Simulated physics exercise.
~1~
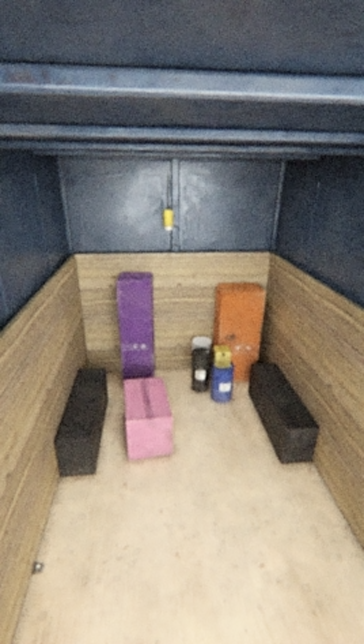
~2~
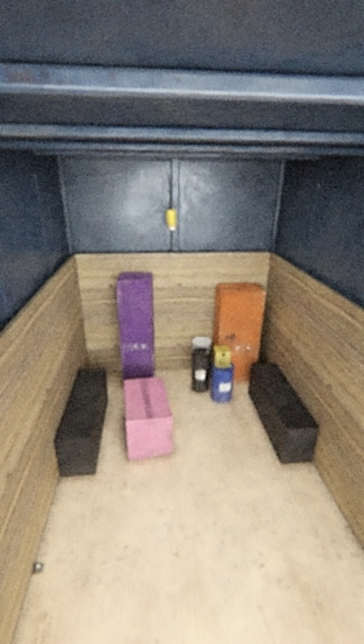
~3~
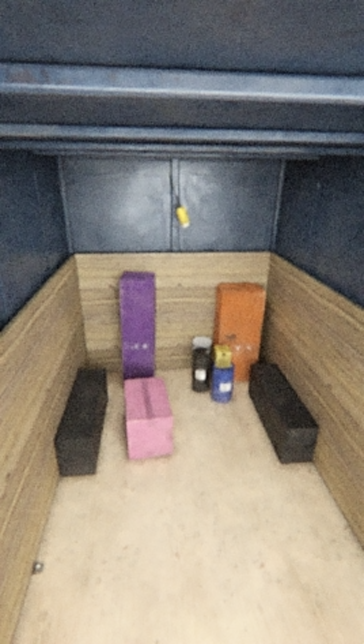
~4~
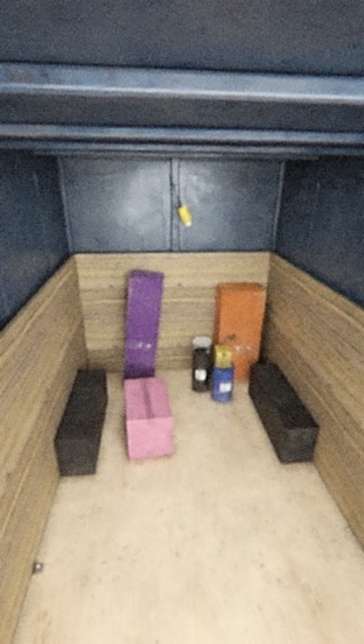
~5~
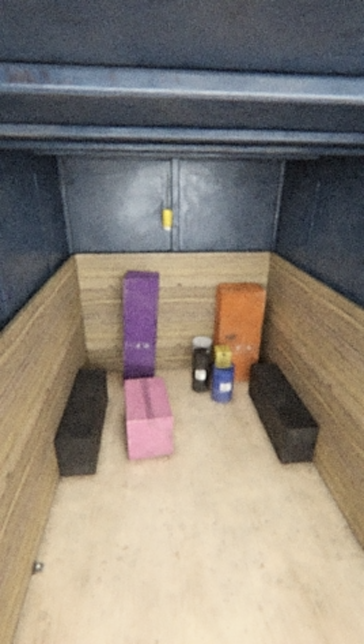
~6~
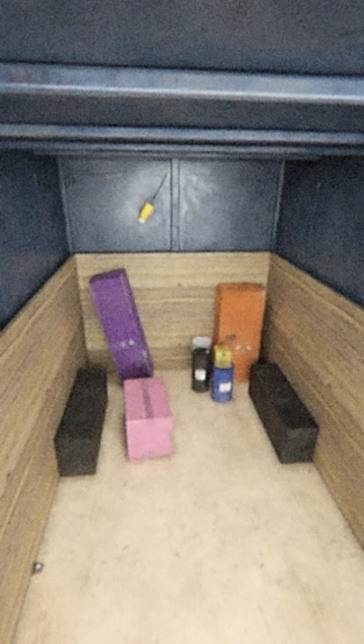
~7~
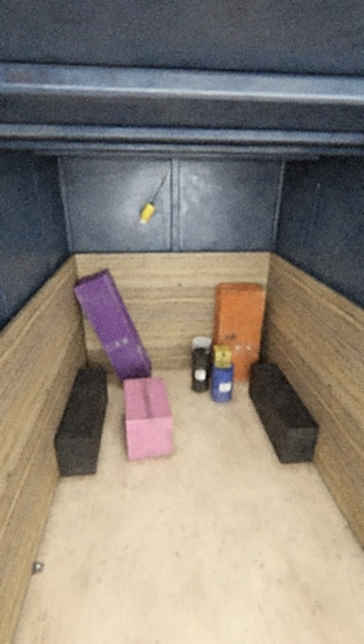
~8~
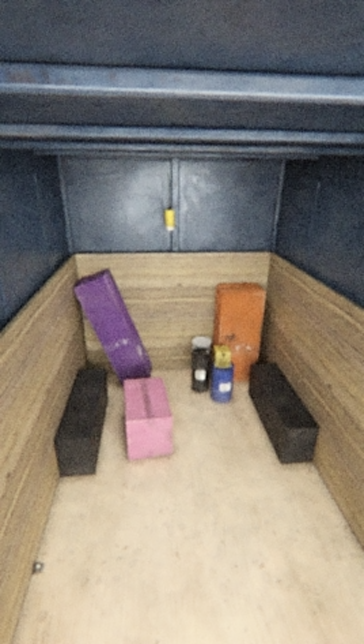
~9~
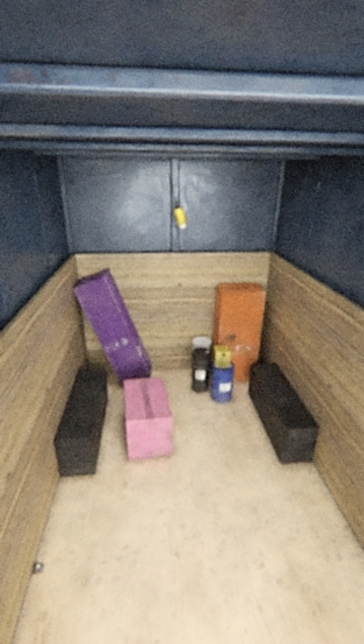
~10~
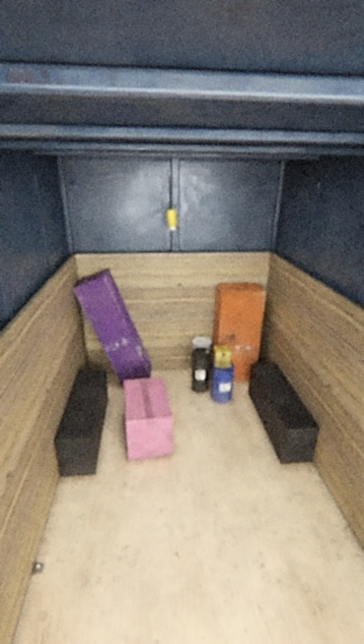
Tall purple box in a van load bay rocking slightly right, then tipping left and staying leaned against the side wall as a yellow lamp swings.
